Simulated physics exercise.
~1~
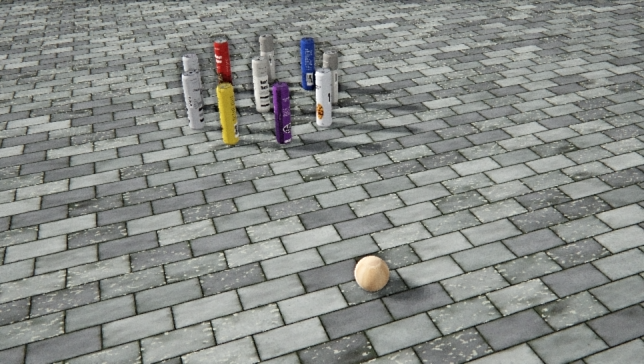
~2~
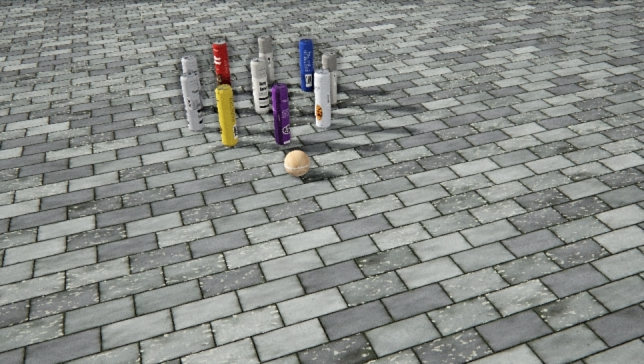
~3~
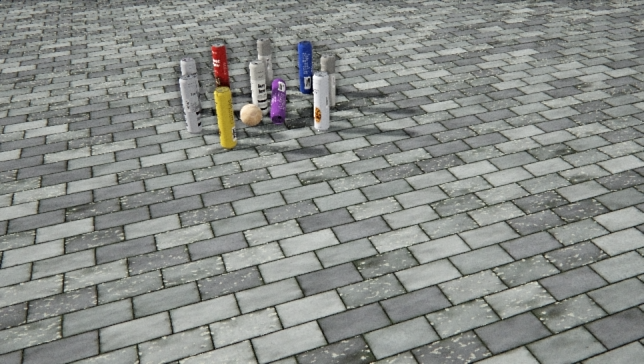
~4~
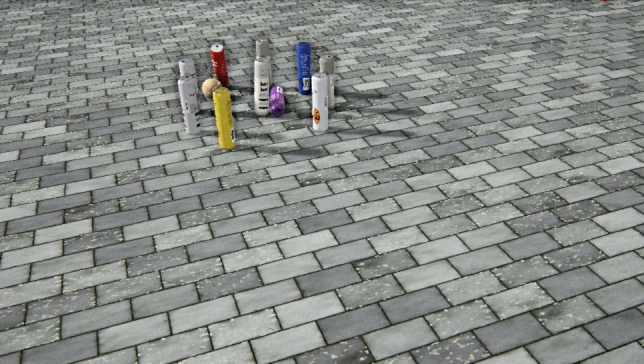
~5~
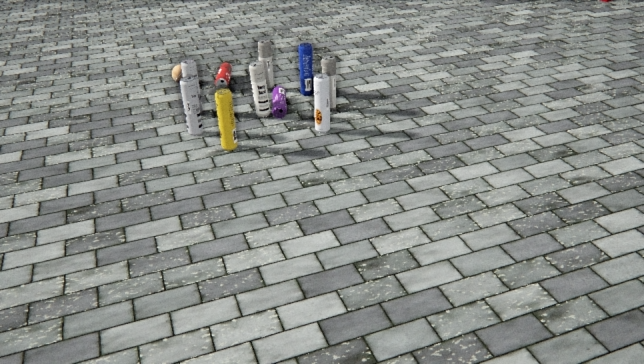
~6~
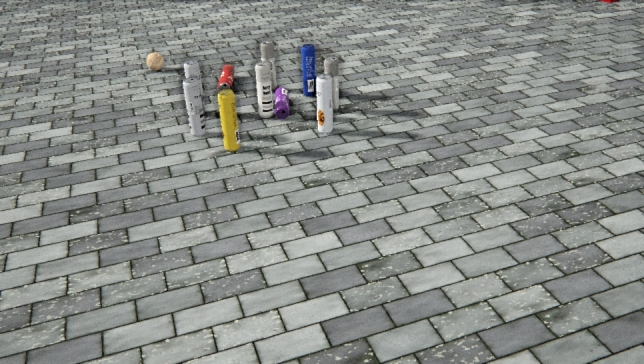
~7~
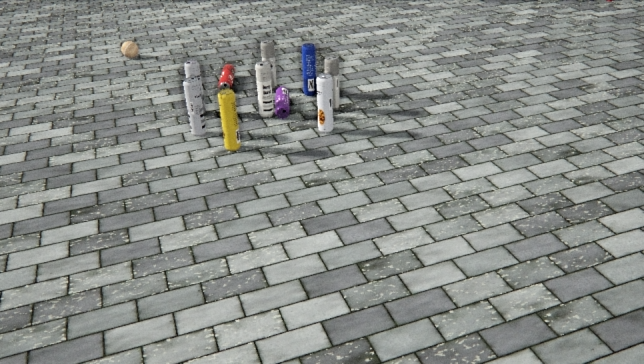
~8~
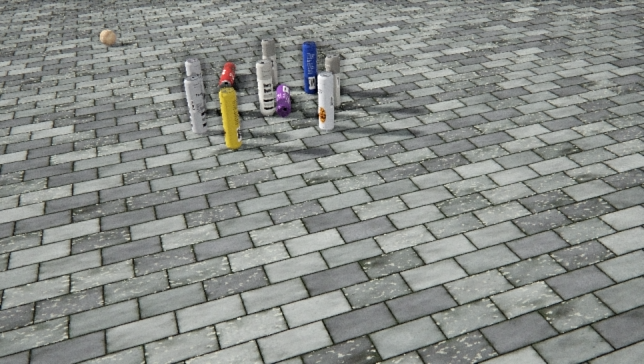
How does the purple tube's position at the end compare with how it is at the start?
At the start the purple tube stands upright, and at the end it lies on its side on the paving.
